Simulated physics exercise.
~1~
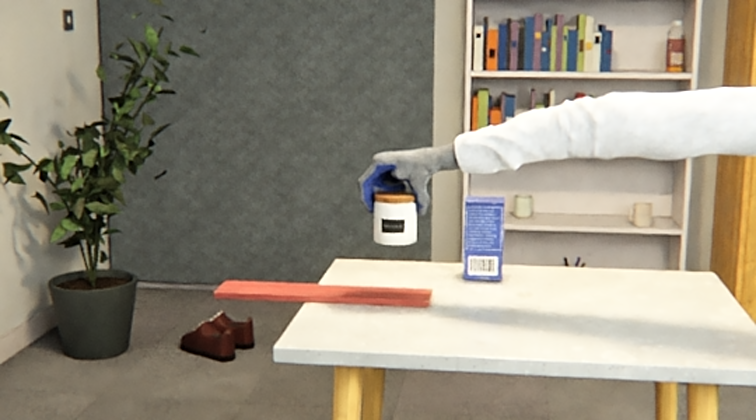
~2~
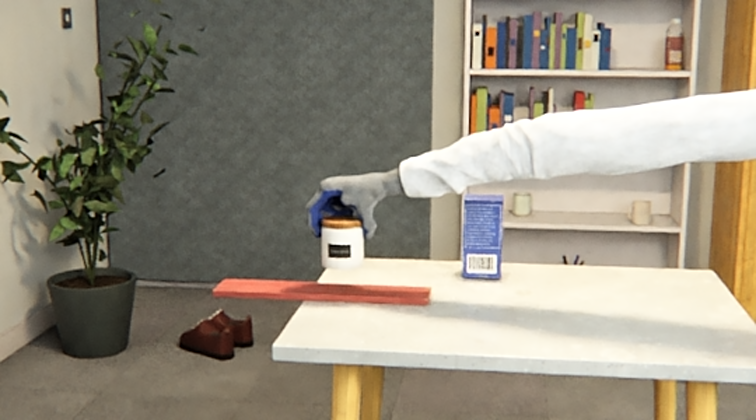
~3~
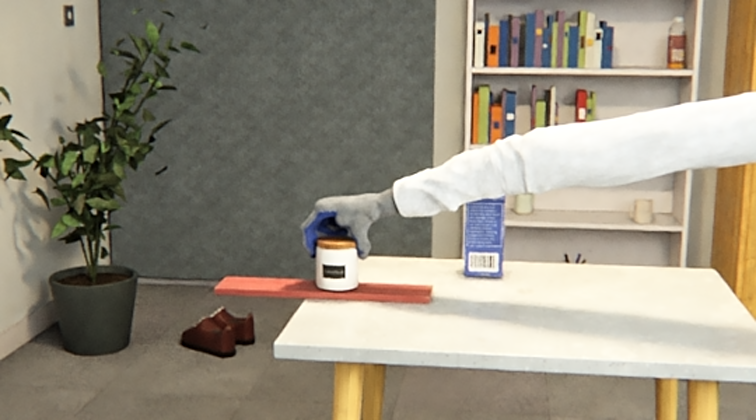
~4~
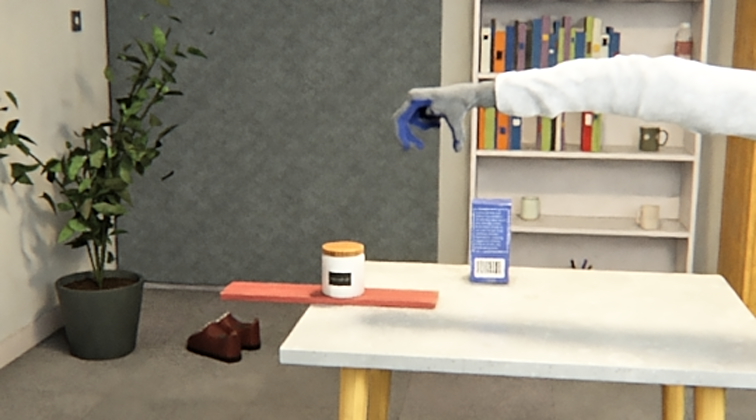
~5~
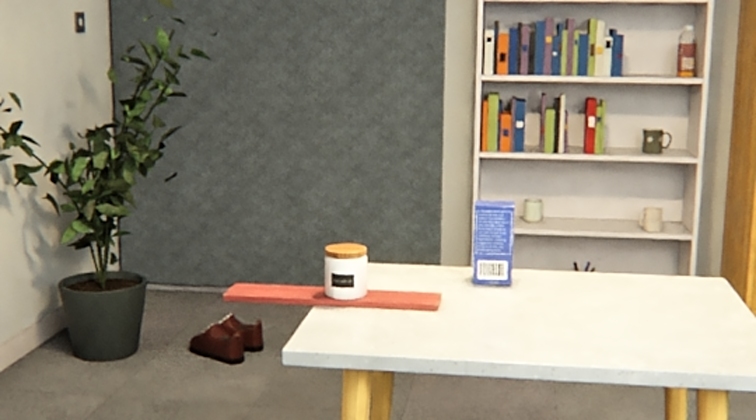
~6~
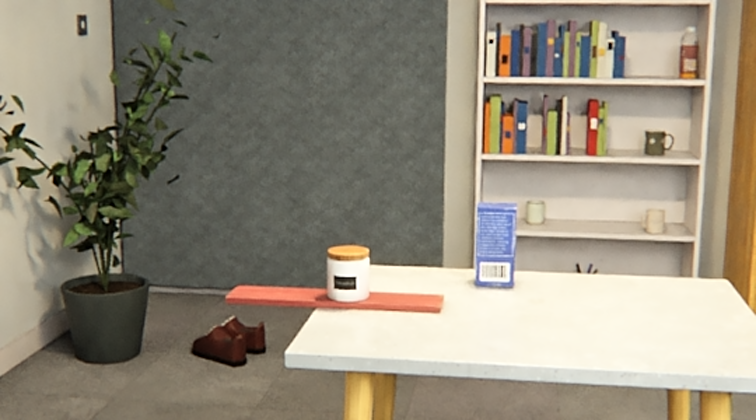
To begin with, a gloved hand in a white sleeve holds a white jar with an orange lid above a table, where a flat red board juts out past the left end and a blue carton stands nearby. The hand carries the jar left and down toward the board. It then lowers the jar onto the board, over the part that sticks out. The fingers let go, and the hand draws back up and to the right until it is out of view. The board does not tip, and the jar rests upright on it, with the carton still standing on the table.
